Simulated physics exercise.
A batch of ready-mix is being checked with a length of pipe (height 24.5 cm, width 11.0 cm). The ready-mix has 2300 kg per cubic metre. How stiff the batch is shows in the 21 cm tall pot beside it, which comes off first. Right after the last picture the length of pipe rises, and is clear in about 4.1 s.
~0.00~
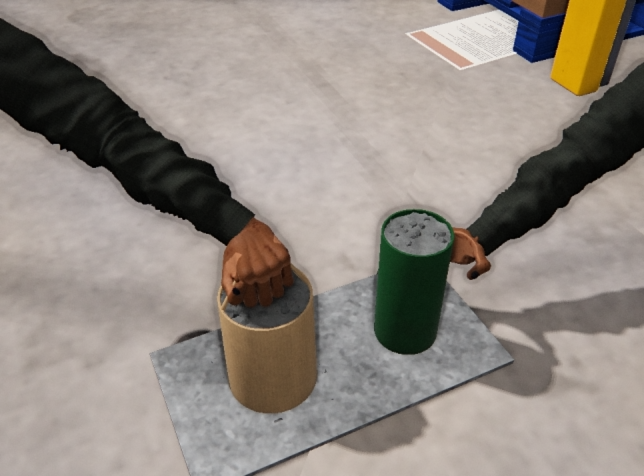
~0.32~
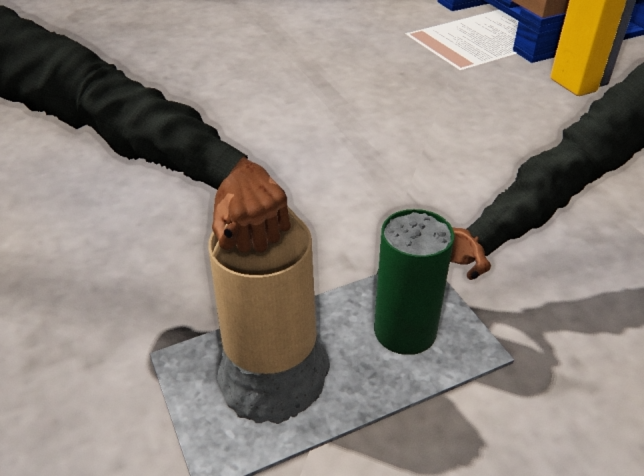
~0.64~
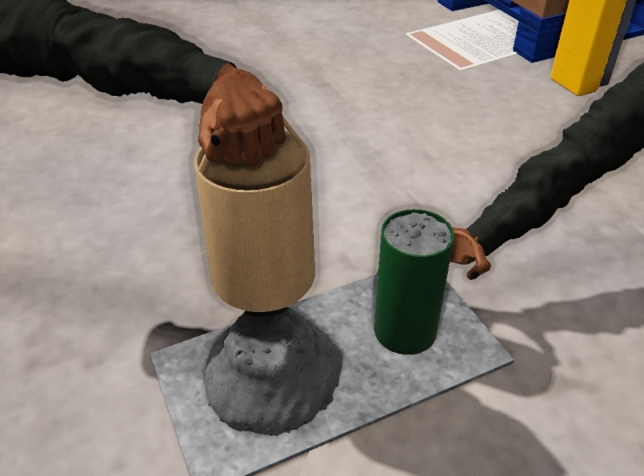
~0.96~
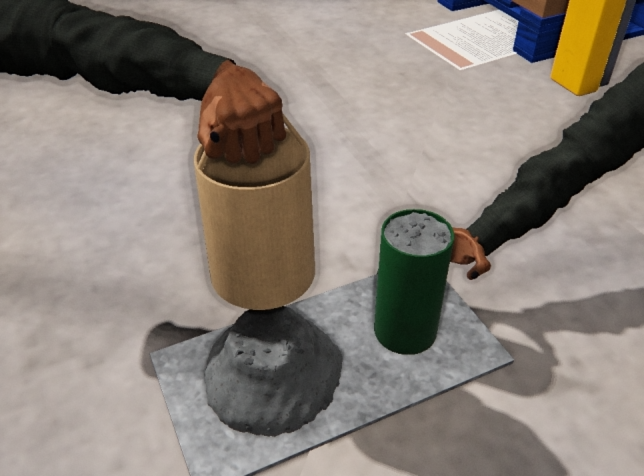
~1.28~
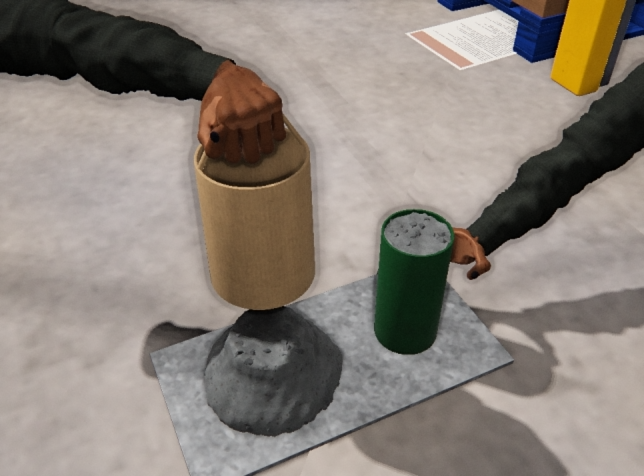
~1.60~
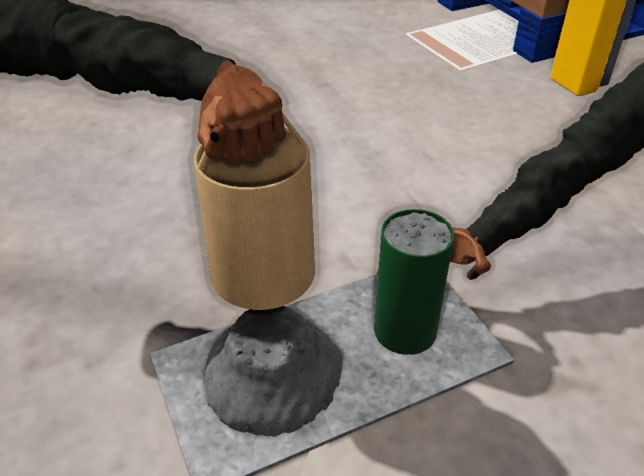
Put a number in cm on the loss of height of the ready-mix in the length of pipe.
Expect roughly 11 cm.
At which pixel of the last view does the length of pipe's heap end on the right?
Near (462, 334).
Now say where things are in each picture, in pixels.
The first picture shows middle of the pot's mouth at (265, 295), still down; middle of the length of pipe's top at (418, 233), not yet moved.
The second picture shows middle of the pot's mouth at (260, 242), raised 11 cm; middle of the length of pipe's top at (418, 233), not yet moved.
The third picture shows middle of the pot's mouth at (253, 159), raised 26 cm; what the pot left 12 cm high and 24 cm wide, top at (269, 335); middle of the length of pipe's top at (418, 233), not yet moved.
The fourth picture shows middle of the pot's mouth at (252, 156), raised 26 cm; what the pot left 12 cm high and 24 cm wide, top at (269, 335); middle of the length of pipe's top at (418, 233), not yet moved.
The fifth picture shows middle of the pot's mouth at (252, 156), raised 26 cm; what the pot left 11 cm high and 24 cm wide, top at (269, 335); middle of the length of pipe's top at (418, 233), not yet moved.
The sixth picture shows middle of the pot's mouth at (252, 156), raised 26 cm; what the pot left 11 cm high and 24 cm wide, top at (269, 335); middle of the length of pipe's top at (418, 233), not yet moved.
After 2.6 s, the length of pipe is up 5.5 cm; the ready-mix has come down 3.2 cm to 21 cm and is 16 cm wide.
After 3.7 s, the length of pipe is up 16 cm; the ready-mix has come down 11 cm to 14 cm and is 21 cm wide.
After 4.7 s, the length of pipe is up 25 cm; the ready-mix has come down 11 cm to 13 cm and is 21 cm wide.
After 5.9 s, the length of pipe is clear; the ready-mix has come down 11 cm to 13 cm and is 21 cm wide.
After 6.3 s, at rest, the length of pipe is clear; the ready-mix has come down 11 cm to 13 cm and is 21 cm wide.
